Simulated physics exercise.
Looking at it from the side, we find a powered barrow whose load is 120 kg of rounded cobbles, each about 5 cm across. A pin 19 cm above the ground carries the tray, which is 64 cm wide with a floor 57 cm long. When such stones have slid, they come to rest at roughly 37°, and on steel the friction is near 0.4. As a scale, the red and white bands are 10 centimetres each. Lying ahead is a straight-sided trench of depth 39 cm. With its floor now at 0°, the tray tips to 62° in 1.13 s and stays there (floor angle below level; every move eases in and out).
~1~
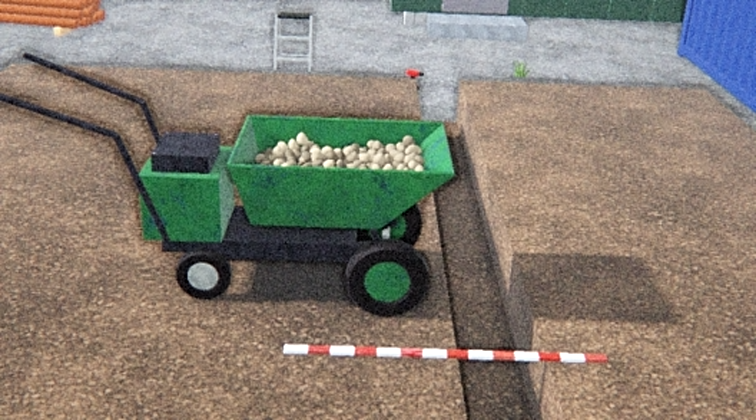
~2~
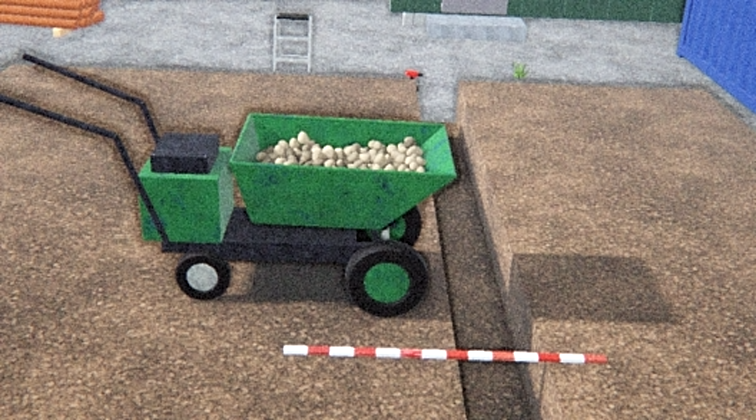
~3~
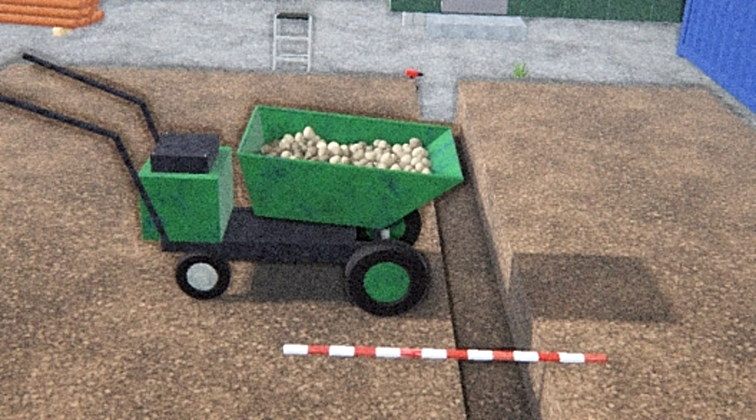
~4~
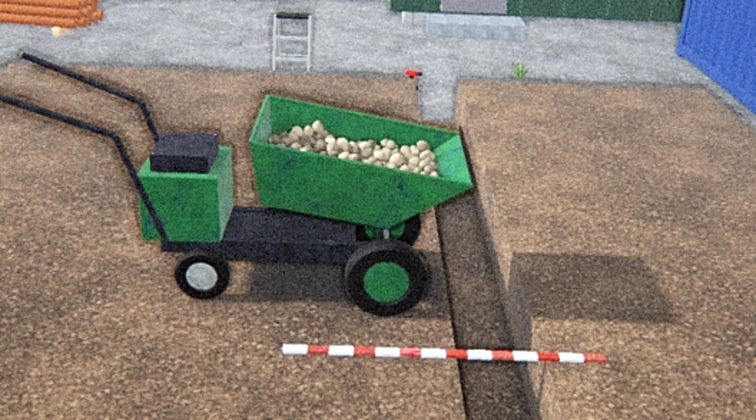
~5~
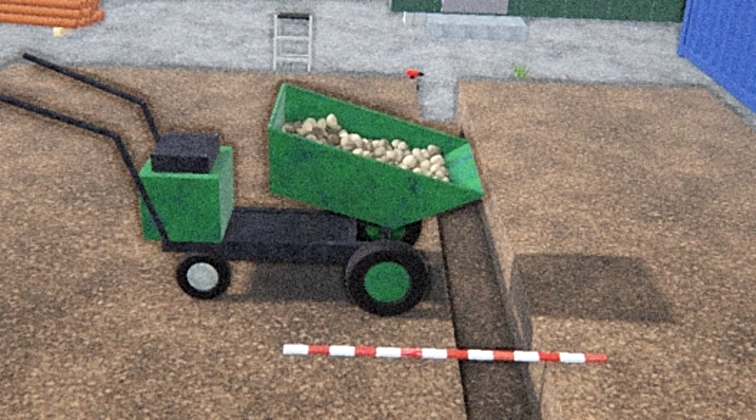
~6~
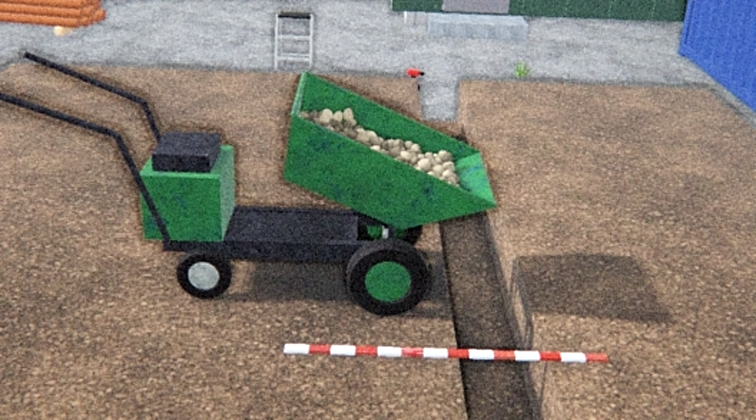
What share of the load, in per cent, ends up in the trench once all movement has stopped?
About 37 per cent.
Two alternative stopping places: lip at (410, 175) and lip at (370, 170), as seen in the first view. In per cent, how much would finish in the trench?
First place roughly 80%, second roughly 100%.
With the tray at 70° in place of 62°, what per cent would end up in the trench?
With that change, near 30 per cent.
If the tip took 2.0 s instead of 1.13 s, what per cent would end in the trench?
Then roughly 45 percent.
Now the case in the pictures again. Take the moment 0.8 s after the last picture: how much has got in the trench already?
I'd put it near 5 per cent.
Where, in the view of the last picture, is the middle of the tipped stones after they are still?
Their middle lands near (548, 284).
Then, 0.4 s after the last picture the floor is at 52°, 100 % in the tray; the foremost stones are at (496, 222).
Then, 0.8 s after the last picture the floor is at 62°, 79 % in the tray, 4 % in the trench, 18 % past the trench; the foremost stones are at (572, 288).
Then, 1.1 s after the last picture the floor is at 62°, 36 % in the tray, 7 % in the trench, 57 % past the trench; the foremost stones are at (669, 307).
Then, 3.1 s after the last picture the floor is at 62°, 0 % in the tray, 37 % in the trench, 63 % past the trench; the foremost stones are at (745, 292).
